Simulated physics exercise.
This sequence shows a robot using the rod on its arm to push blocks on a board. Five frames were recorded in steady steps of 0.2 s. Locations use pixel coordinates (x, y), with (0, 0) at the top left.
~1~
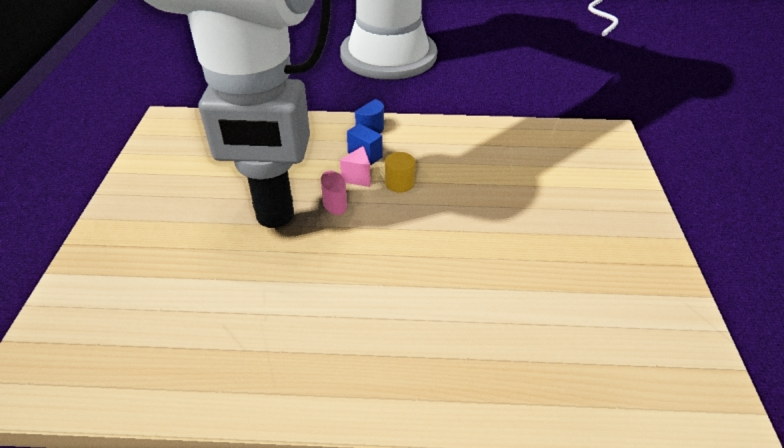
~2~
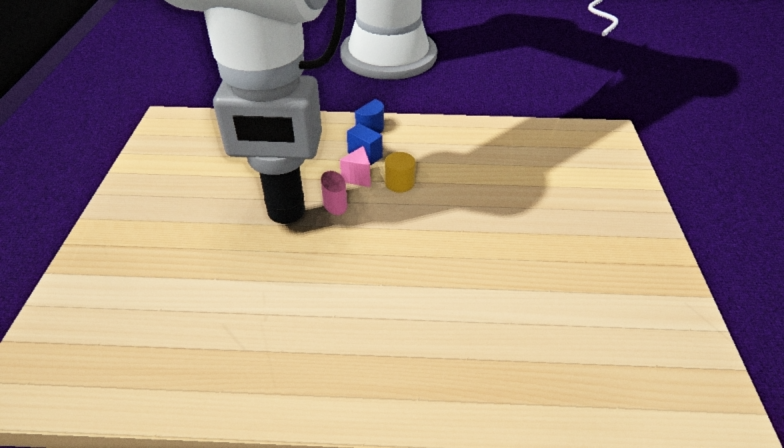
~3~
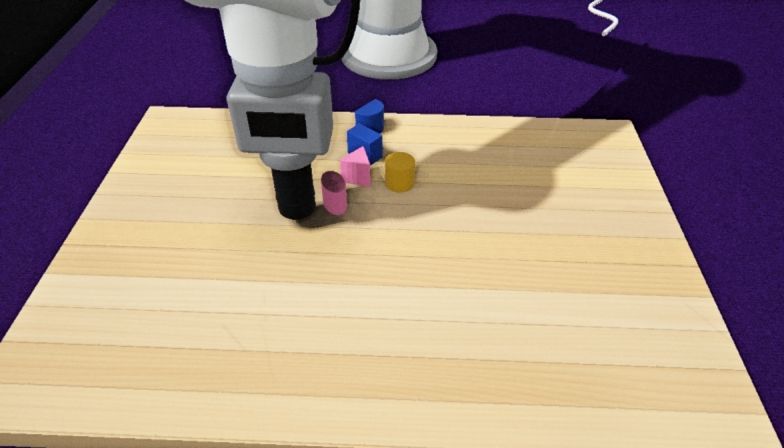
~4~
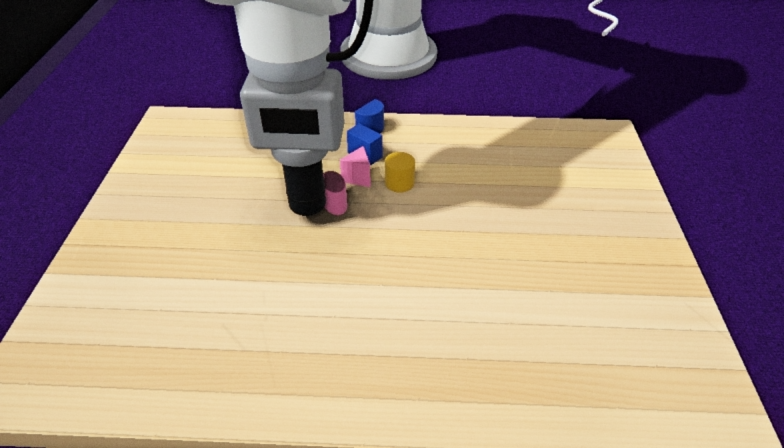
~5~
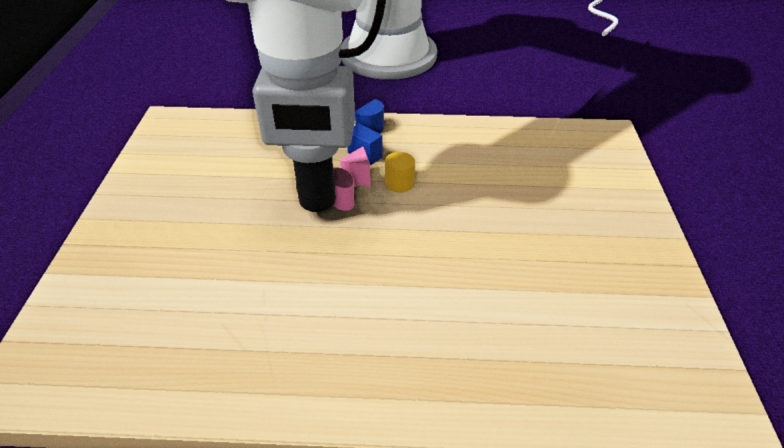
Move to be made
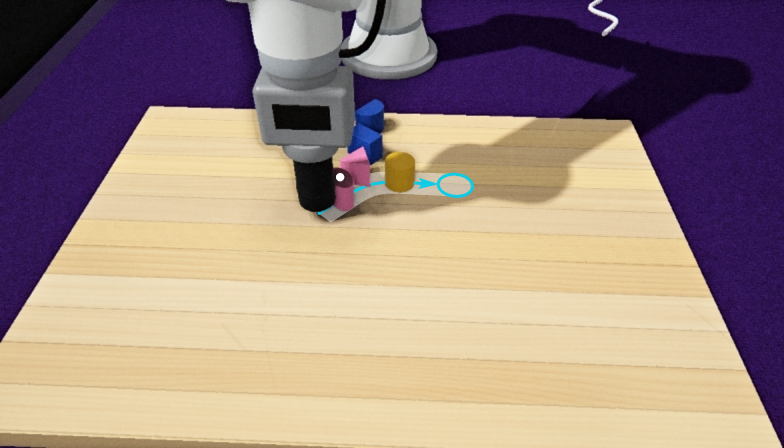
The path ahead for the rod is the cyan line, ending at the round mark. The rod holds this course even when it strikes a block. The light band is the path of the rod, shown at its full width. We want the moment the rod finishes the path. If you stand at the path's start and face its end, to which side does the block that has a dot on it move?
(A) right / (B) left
I choose B.
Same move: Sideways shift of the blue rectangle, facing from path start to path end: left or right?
It is displaced to the left.
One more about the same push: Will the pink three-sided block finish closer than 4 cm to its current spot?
I'd say no.
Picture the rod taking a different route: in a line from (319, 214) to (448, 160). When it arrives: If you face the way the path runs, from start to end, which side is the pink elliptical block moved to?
My prediction: Leftwards.
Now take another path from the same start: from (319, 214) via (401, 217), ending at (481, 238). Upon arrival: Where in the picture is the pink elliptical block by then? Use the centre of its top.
At the end it should sit near (361, 171).
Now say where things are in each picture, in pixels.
The first picture shows rod tip (276, 216); block tops, pink elliptical block (333, 181); pink three-sided block (357, 157); blue rectangle (364, 133); yellow cylinder (400, 160).
The second picture shows rod (287, 212); blocks unchanged.
The third picture shows rod (297, 208); blocks unchanged.
The fourth picture shows rod (308, 205); blocks unchanged.
The fifth picture shows rod (318, 201); pink elliptical block (340, 177); pink three-sided block (357, 157); blue rectangle (364, 133); yellow cylinder (400, 160).
Path on the board, from (319, 214) by way of (358, 189) and (406, 183) to (455, 185); the dot is on the pink elliptical block.
The first path, step by step. One third of the way, rod (358, 177); pink elliptical block (375, 153), turned 30° anticlockwise; pink three-sided block (376, 140); blue rectangle (372, 126), turned 60° anticlockwise; yellow cylinder (406, 159).
Two thirds of the way, rod (407, 170); pink elliptical block (409, 142), turned 90° anticlockwise; pink three-sided block (390, 133), turned 30° anticlockwise; blue rectangle (373, 123), turned 85° anticlockwise; yellow cylinder (439, 156).
At the end, rod (457, 173); pink elliptical block (410, 142), turned 95° anticlockwise; pink three-sided block (390, 133), turned 30° anticlockwise; blue rectangle (373, 123), turned 85° anticlockwise; yellow cylinder (484, 152).
